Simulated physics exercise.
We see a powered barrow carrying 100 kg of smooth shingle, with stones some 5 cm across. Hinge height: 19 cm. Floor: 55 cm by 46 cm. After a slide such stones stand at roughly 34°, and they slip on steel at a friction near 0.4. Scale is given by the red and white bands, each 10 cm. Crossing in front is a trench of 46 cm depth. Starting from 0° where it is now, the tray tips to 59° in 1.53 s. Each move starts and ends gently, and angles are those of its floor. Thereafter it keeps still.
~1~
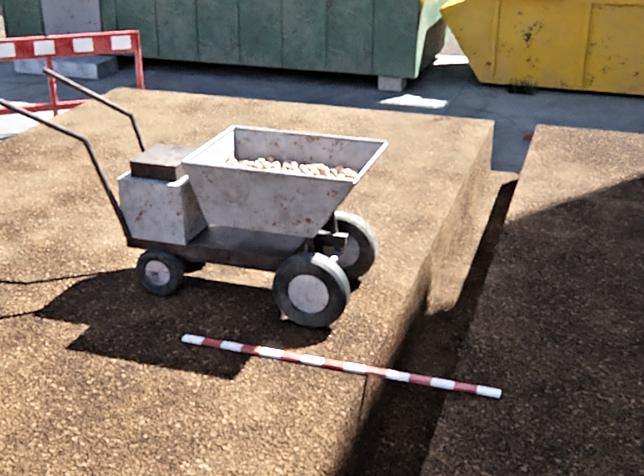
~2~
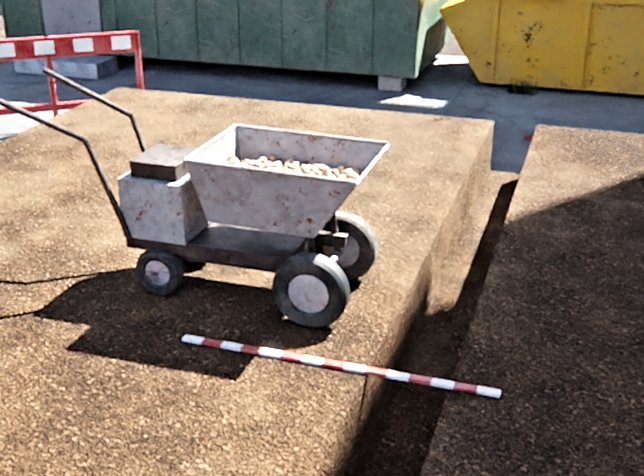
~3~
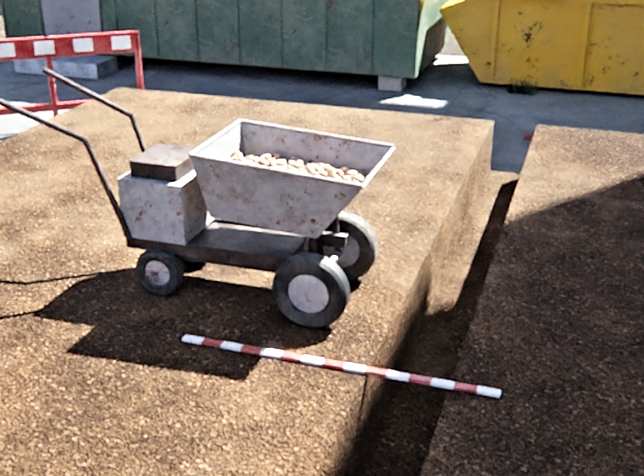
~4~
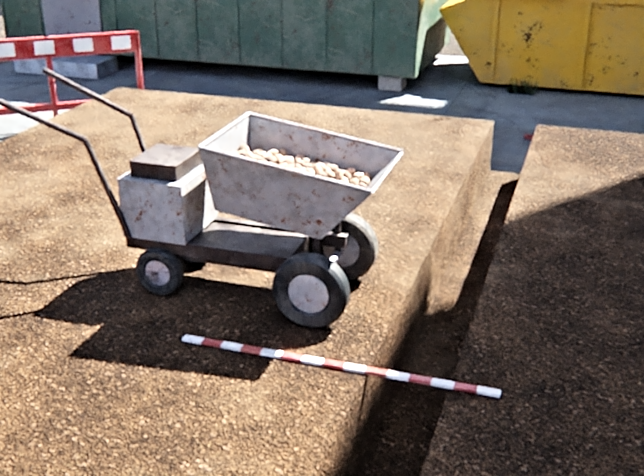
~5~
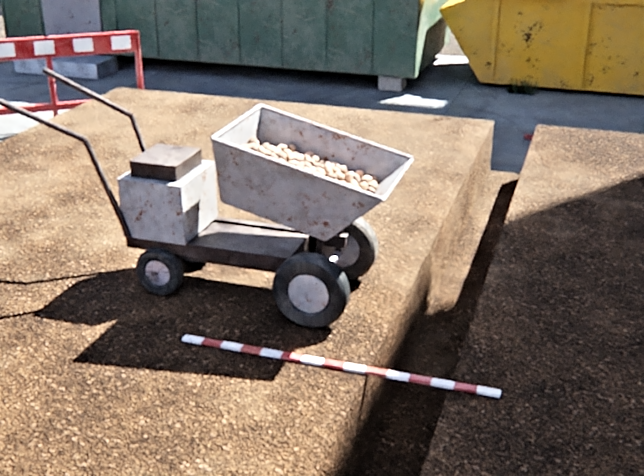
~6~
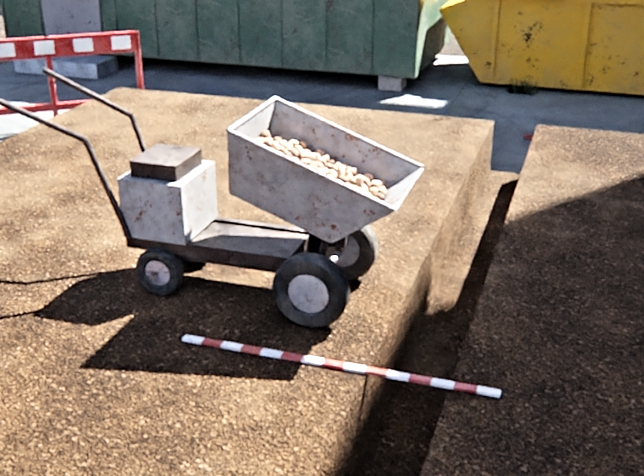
In the video, a small wheeled barrow loaded with pale stones stands beside a trench, behind a red and white striped pole on the ground, and its grey tray gradually tilts toward the right while the wheels stay still.
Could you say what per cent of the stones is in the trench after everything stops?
I would put it at 30 per cent.
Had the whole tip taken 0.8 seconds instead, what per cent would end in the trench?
In that case some 20 per cent.
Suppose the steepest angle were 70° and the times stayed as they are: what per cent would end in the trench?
Roughly 45 per cent would end in the trench.
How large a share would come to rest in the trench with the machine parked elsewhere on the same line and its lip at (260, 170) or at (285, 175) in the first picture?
I'd expect close to 40 per cent at the first and 60 per cent at the second.
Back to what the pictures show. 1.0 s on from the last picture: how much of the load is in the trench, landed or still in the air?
Close to 5 per cent at that time.
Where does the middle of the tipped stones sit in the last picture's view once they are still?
Around (478, 321).
Then, 0.5 s after the last picture the floor is at 50°, 100 % in the tray; the foremost stones are at (418, 242).
Then, 1.0 s after the last picture the floor is at 59°, 85 % in the tray, 6 % in the trench, 10 % past the trench; the foremost stones are at (510, 325).
Then, 1.4 s after the last picture the floor is at 59°, 63 % in the tray, 8 % in the trench, 29 % past the trench; the foremost stones are at (581, 335).
Then, 3.3 s after the last picture the floor is at 59°, 37 % in the tray, 30 % in the trench, 33 % past the trench; the foremost stones are at (639, 346).
